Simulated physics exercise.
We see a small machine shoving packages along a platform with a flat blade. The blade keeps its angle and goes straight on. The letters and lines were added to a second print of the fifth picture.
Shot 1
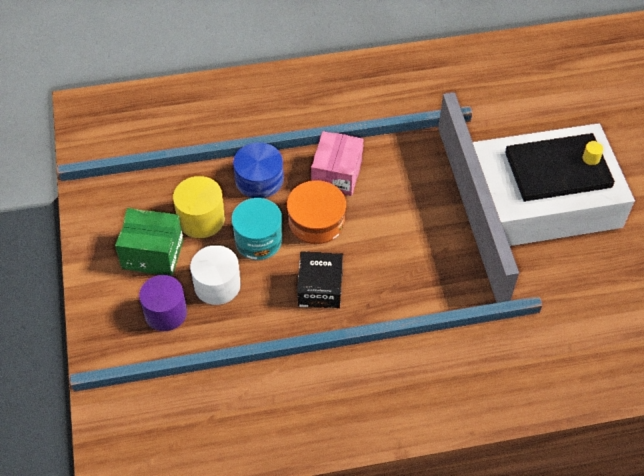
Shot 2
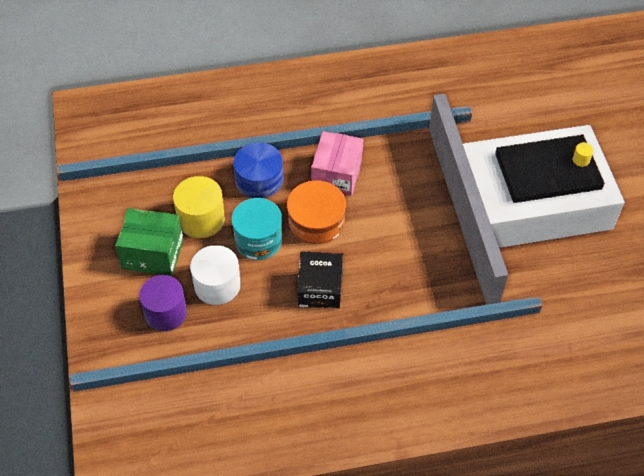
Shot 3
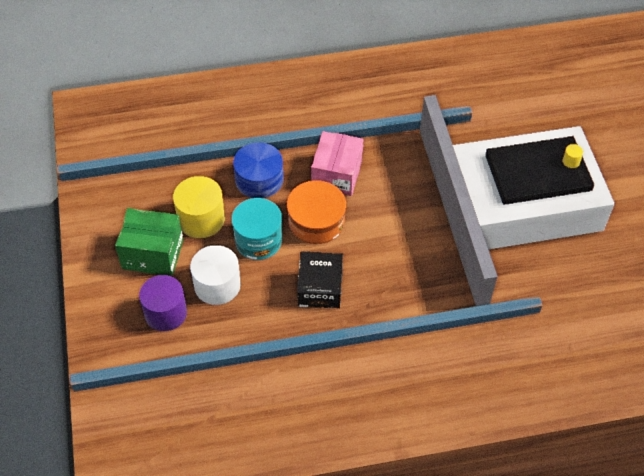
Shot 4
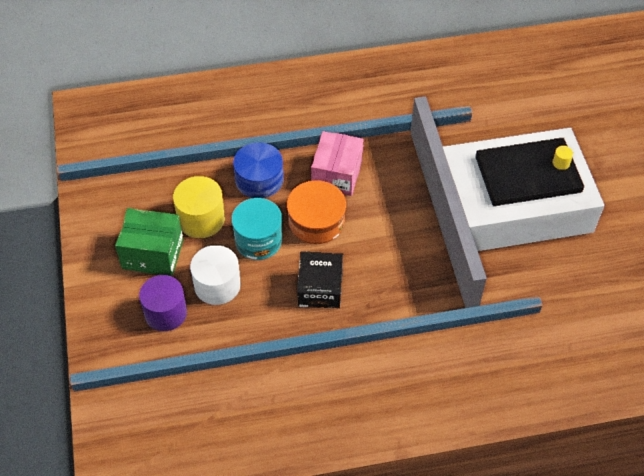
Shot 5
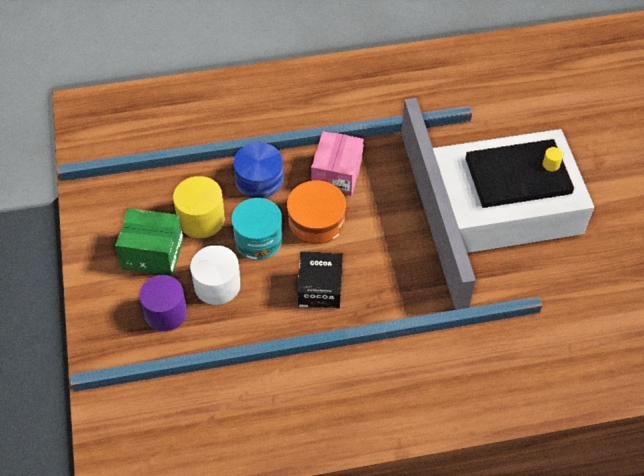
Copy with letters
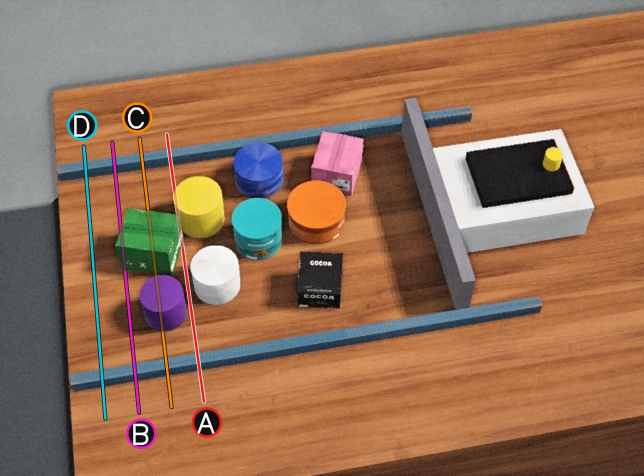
We see a small white machine with a flat grey blade move slowly left between two blue rails on a wooden platform, while the colourful boxes and round containers ahead of it stay still, untouched by the blade.
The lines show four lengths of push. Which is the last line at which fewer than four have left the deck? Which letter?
It should halt at C.
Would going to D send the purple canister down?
By then, yes.
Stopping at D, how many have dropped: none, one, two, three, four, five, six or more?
Six or more.
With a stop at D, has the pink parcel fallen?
No.
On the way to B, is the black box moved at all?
Yes.
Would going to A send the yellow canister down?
No.
On the marked copy, A at (184, 256); B at (125, 266); C at (154, 261); D at (94, 271).
Following C. Soon after the start, robot (413, 188); blue canister (249, 172); pink parcel (296, 171).
Later, robot (312, 203); green box (102, 250); purple canister (132, 316).
In the end, robot (232, 216); green box over the edge; purple canister (72, 350); one fallen.
As for the rest, A is within the limit but short; B drops six; D drops seven.
